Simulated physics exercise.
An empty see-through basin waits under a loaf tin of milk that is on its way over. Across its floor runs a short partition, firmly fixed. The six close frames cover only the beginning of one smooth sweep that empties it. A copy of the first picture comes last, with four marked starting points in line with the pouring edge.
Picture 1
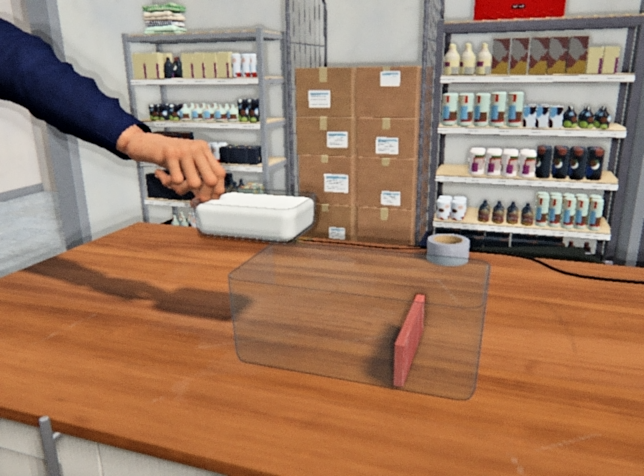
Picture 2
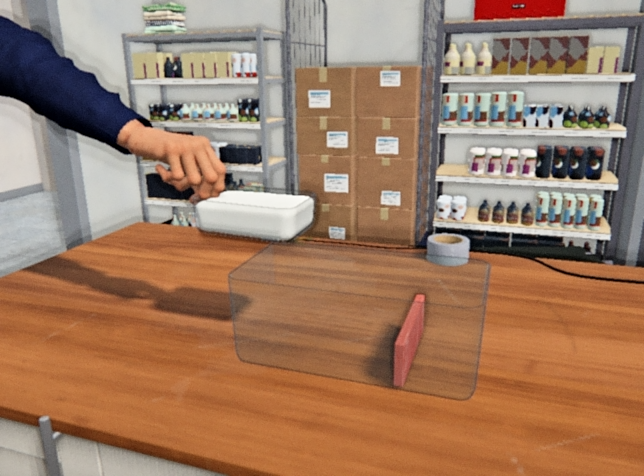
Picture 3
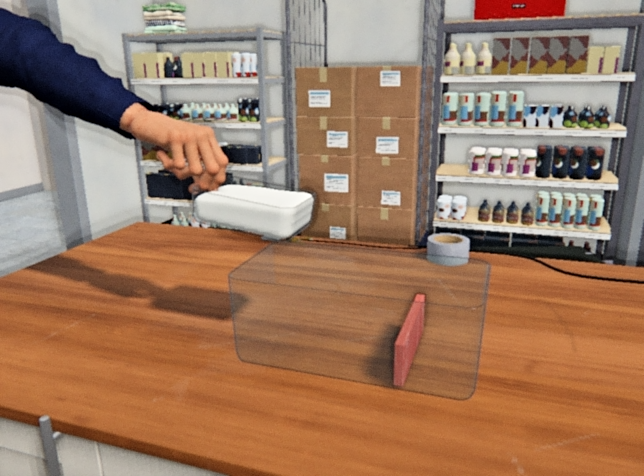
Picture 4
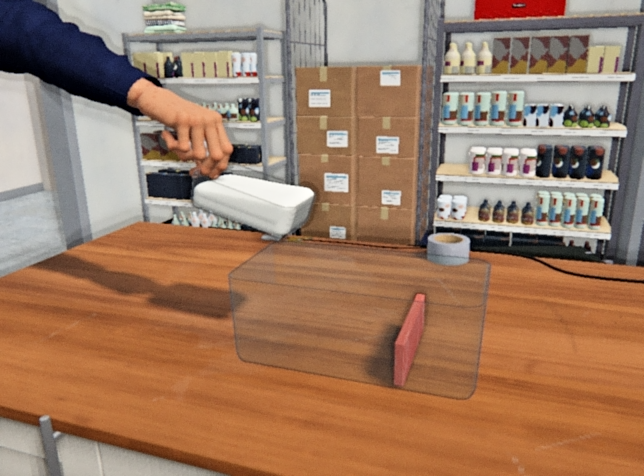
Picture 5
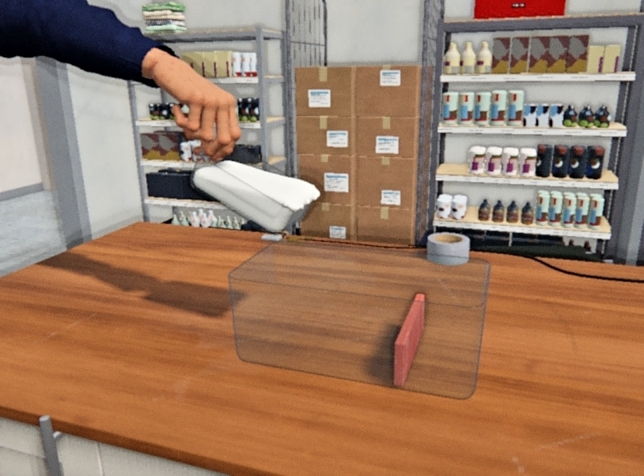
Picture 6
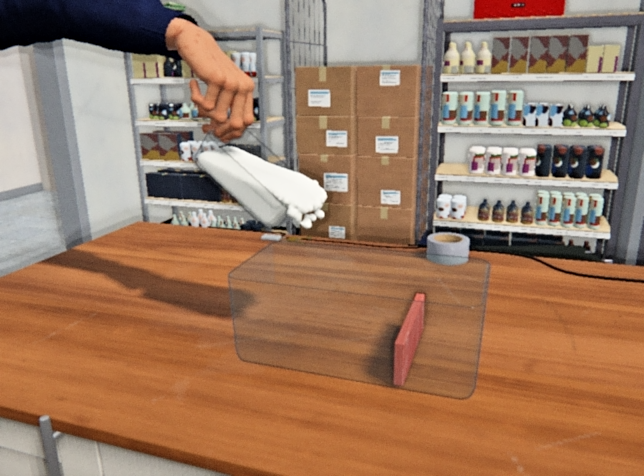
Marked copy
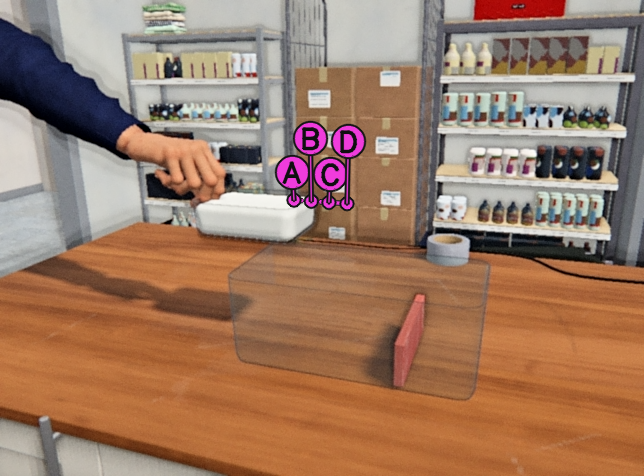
At first, a hand holds a white loaf tin of milk level above the left side of an empty see-through basin with a short red partition across its floor. The hand rises as the tin tilts further to the right, and white milk slides over its lower lip.
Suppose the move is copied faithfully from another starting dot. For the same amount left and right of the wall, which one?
Best: C.
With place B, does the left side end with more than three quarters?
Yes, it does.
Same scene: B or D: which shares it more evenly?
The answer is D.
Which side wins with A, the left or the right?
The left side.
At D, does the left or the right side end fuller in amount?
More ends on the right.
In magenta, A at (293, 200); B at (311, 201); C at (328, 202); D at (347, 203).
Choosing A, about 94 % ends left of the wall and 3 % right of it; 3 % is lost outside.
Choosing B, about 83 % ends left of the wall and 15 % right of it; 3 % is lost outside.
Choosing C, about 48 % ends left of the wall and 45 % right of it; 7 % is lost outside.
Choosing D, about 28 % ends left of the wall and 65 % right of it; 7 % is lost outside.
